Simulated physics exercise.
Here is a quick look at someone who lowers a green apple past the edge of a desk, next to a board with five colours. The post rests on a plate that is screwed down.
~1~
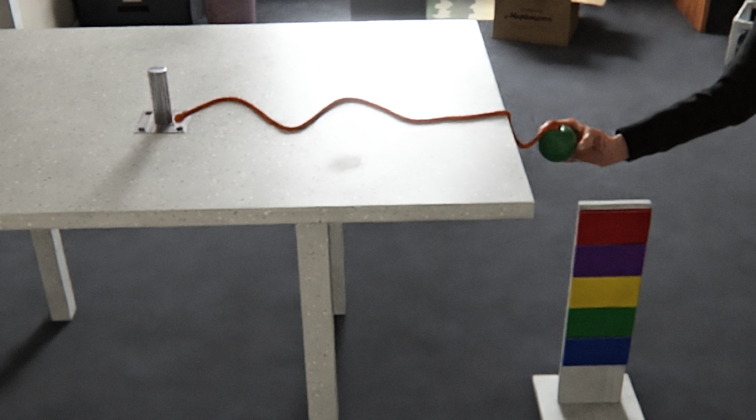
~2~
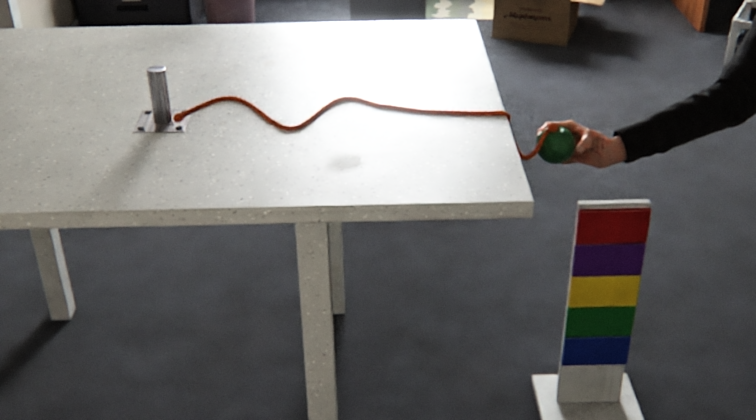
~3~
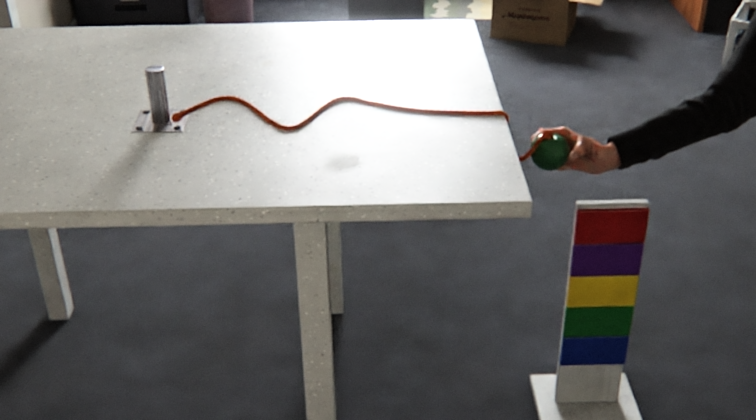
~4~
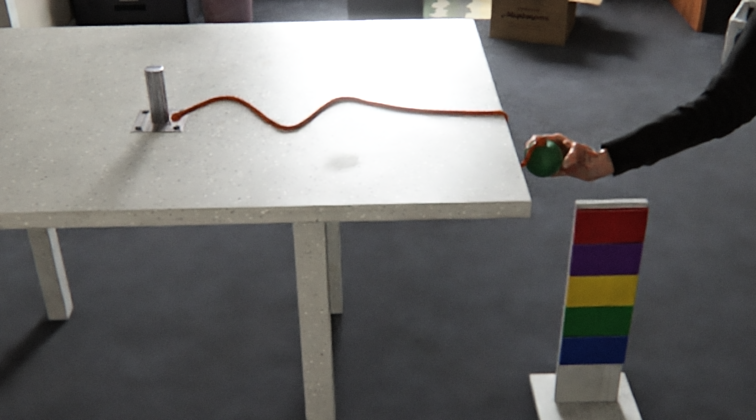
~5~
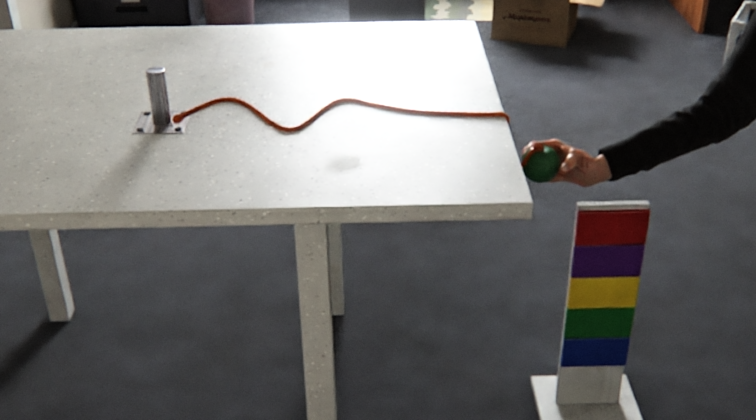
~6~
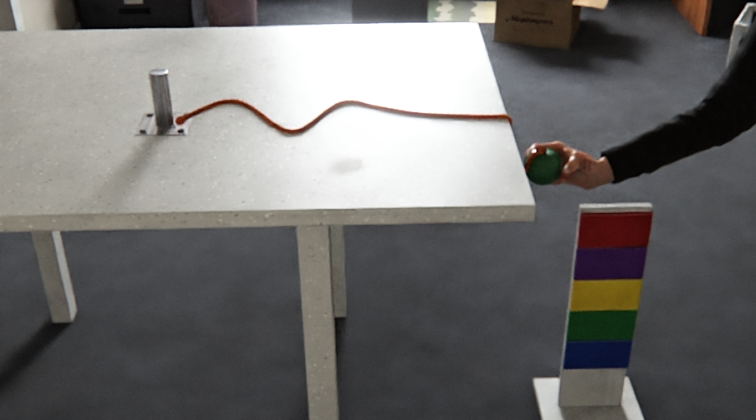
A hand holding a green ball moves slightly down and left beside the table's edge.
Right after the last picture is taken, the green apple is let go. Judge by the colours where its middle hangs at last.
Level with yellow.
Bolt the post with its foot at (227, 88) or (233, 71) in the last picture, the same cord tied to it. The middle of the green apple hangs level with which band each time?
Case by case: Green, then green.
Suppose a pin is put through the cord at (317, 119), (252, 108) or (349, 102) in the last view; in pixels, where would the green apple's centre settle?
First try (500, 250), second try (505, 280), third try (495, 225).
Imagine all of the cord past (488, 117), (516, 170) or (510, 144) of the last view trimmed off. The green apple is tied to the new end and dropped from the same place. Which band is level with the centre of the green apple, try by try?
Results, first to last: None, it hangs higher; purple; red.
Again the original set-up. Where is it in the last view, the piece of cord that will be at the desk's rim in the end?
You'll find it somewhere around (406, 112).
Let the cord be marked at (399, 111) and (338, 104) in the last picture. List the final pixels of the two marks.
Roughly (500, 112) for the first and (430, 114) for the second.
Soon after, apple near (514, 281); level with purple.
Then, apple near (472, 295); level with yellow.
Further on, apple near (502, 300); level with yellow.
At rest, apple near (499, 300); level with yellow. Its centre hangs level with the yellow band.
